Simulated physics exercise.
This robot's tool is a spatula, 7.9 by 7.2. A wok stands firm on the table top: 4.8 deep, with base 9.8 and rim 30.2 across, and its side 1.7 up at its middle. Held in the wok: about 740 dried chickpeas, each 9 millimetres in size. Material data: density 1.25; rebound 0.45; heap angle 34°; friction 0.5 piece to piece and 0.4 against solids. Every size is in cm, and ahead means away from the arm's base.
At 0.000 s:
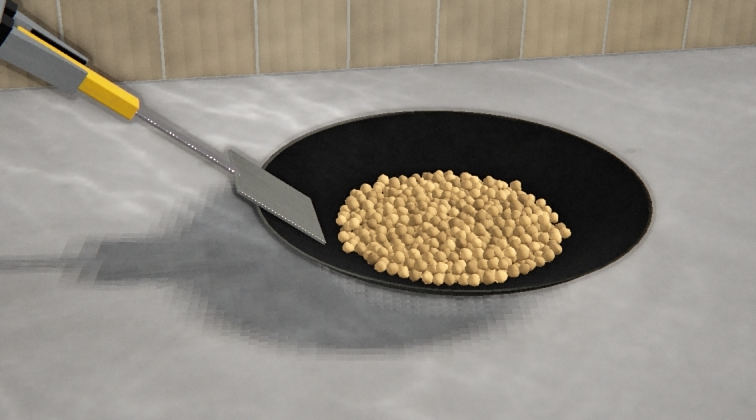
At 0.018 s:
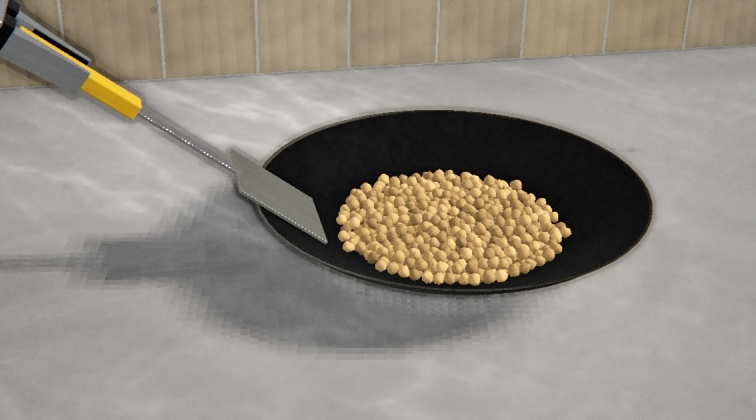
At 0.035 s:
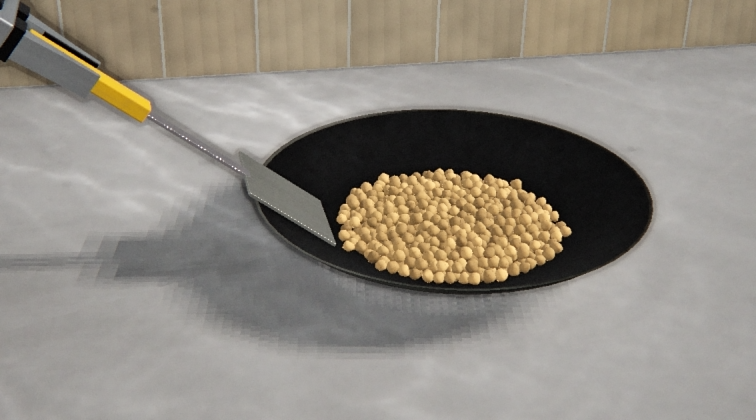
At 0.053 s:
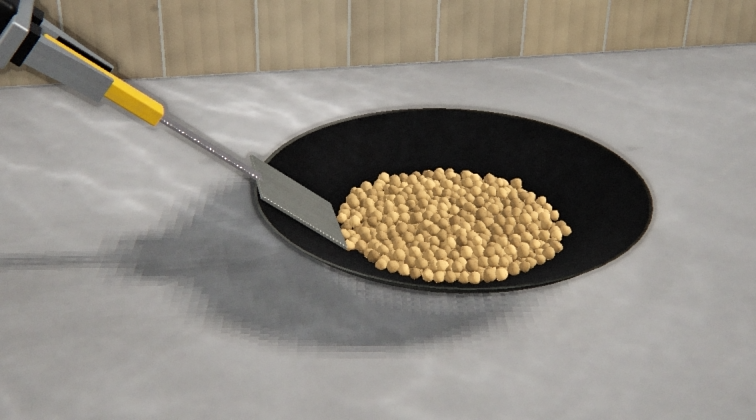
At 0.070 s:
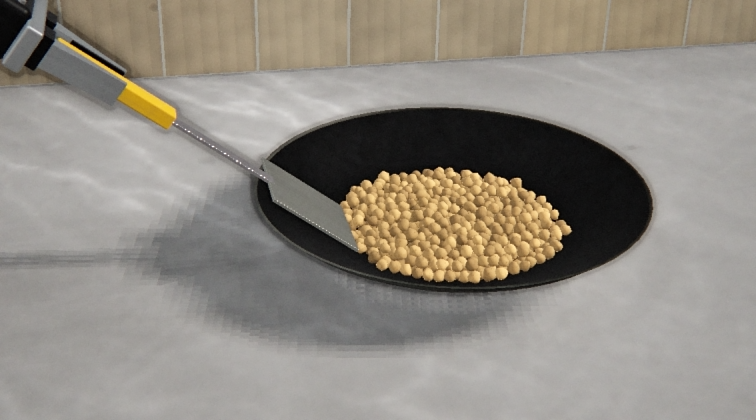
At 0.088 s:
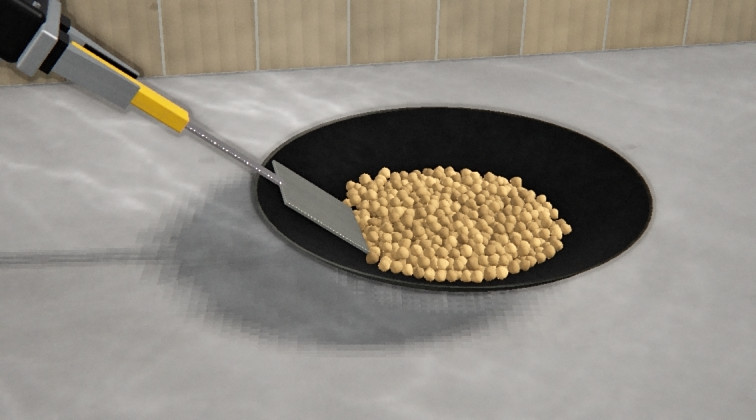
On a grey marbled table top, a robot arm slid a spatula down into the left side of a black wok and slowly pushed it rightward against the heap of chickpeas, nudging the nearest ones slightly.
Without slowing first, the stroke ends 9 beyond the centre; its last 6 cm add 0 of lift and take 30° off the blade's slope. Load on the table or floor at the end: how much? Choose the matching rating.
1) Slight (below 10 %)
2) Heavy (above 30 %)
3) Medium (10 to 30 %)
1.
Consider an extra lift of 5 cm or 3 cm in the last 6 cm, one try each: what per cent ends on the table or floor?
It works out to some 0 per cent for the first setting and some 0 per cent for the second.
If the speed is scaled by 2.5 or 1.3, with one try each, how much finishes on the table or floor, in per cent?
Around 20 per cent and around 5 per cent.
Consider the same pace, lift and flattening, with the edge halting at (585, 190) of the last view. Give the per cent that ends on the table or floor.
Estimate: Approx. 10 %.
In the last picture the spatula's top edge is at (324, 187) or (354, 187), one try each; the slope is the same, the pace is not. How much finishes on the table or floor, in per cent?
Respectively, around 15 and 20 per cent.
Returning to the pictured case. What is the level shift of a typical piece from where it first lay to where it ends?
I'd estimate close to 5 centimetres.
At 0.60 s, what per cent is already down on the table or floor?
Share at that moment: About 5 %.
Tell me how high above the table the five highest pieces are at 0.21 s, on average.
Around 4 cm above the table.
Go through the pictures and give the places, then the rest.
In the first frame, the spatula top edge at (233, 170), sloping 38°; upper third of the load around (449, 218), from x 340 to 565, top at y 175; 738 in the wok.
In the second frame, the spatula top edge at (235, 170), sloping 38°; upper third of the load around (450, 217), from x 340 to 565, top at y 175.
In the third frame, the spatula top edge at (244, 172), sloping 38°; upper third of the load around (450, 216), from x 340 to 565, top at y 175.
In the fourth frame, the spatula top edge at (256, 176), sloping 38°; upper third of the load around (450, 215), from x 340 to 565, top at y 175.
In the fifth frame, the spatula top edge at (267, 178), sloping 38°; upper third of the load around (447, 215), from x 345 to 565, top at y 170.
In the sixth frame, the spatula top edge at (279, 181), sloping 38°; upper third of the load around (446, 212), from x 350 to 565, top at y 170; 738 in the wok.
After 0.21 s, sloping 38°, highest piece 4 above the table; 738 in the wok.
After 0.34 s, sloping 28°, highest piece 5 above the table; 738 in the wok.
After 0.60 s, sloping 8°, highest piece 6 above the table; 705 in the wok, 32 on the table or floor, 1 on the blade or in flight.
After 1.65 s, sloping 8°, highest piece 6 above the table; 704 in the wok, 34 on the table or floor.
In the end, 704 in the wok, 34 on the table or floor. That is 5 % on the table or floor.
